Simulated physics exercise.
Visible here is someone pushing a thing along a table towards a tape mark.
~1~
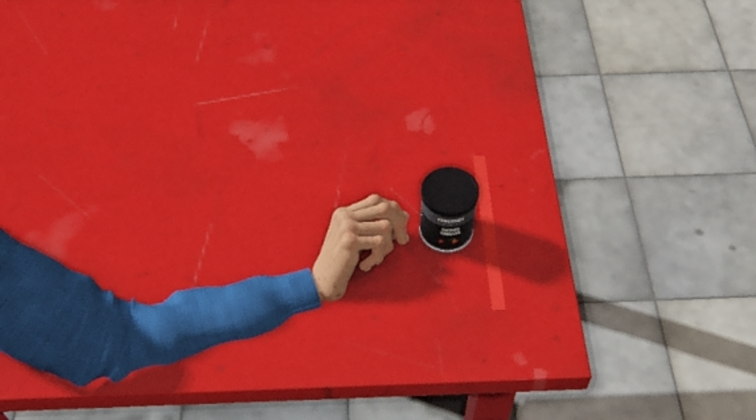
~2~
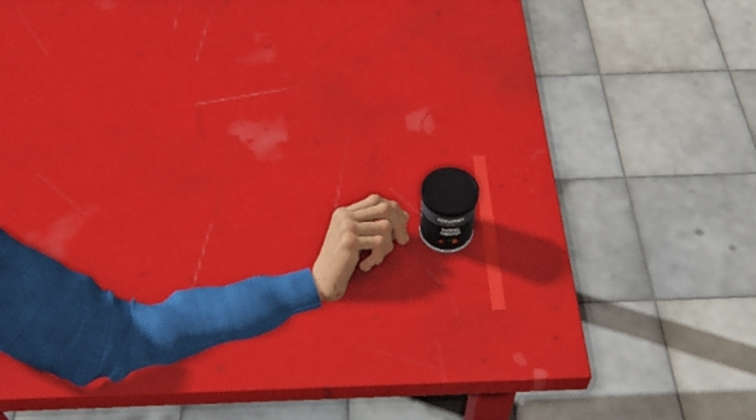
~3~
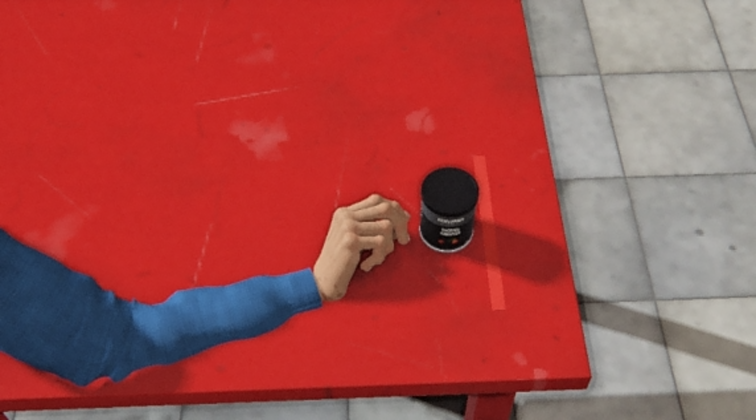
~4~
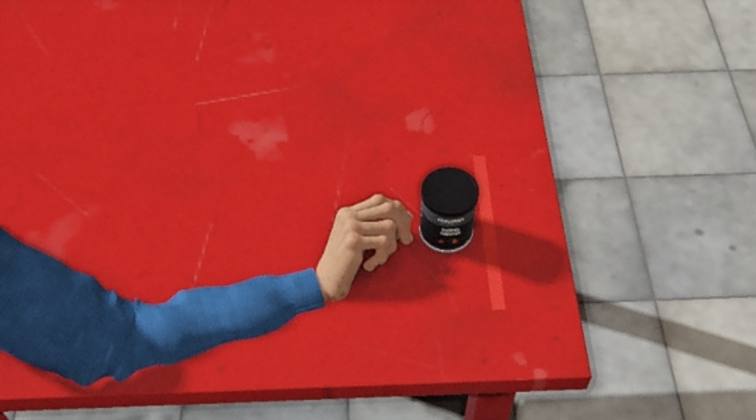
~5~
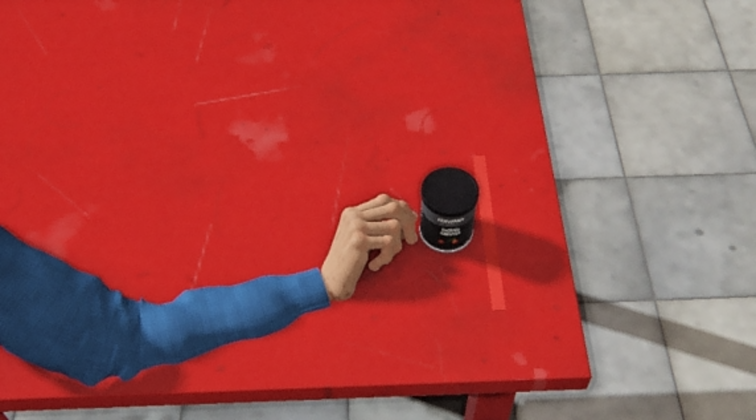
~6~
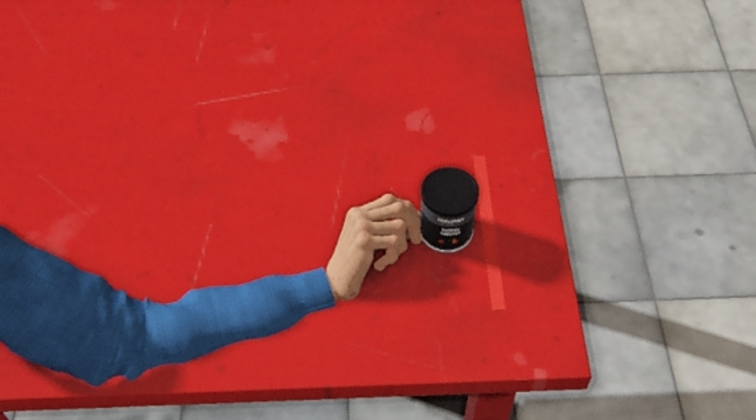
A hand moves slightly right across the red table to a still black pot.
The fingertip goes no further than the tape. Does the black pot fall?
Looks like it's going to be left on the table.
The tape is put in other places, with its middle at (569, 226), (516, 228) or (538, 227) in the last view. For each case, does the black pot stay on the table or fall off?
Runs on too far; settles in time; runs on too far.
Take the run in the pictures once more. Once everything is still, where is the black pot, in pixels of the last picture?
When everything stops, it's near (526, 208).
Then, 0.54 s on from there, black pot displaced a little near (479, 210).
In the end, the black pot stays on the table, near (527, 208).
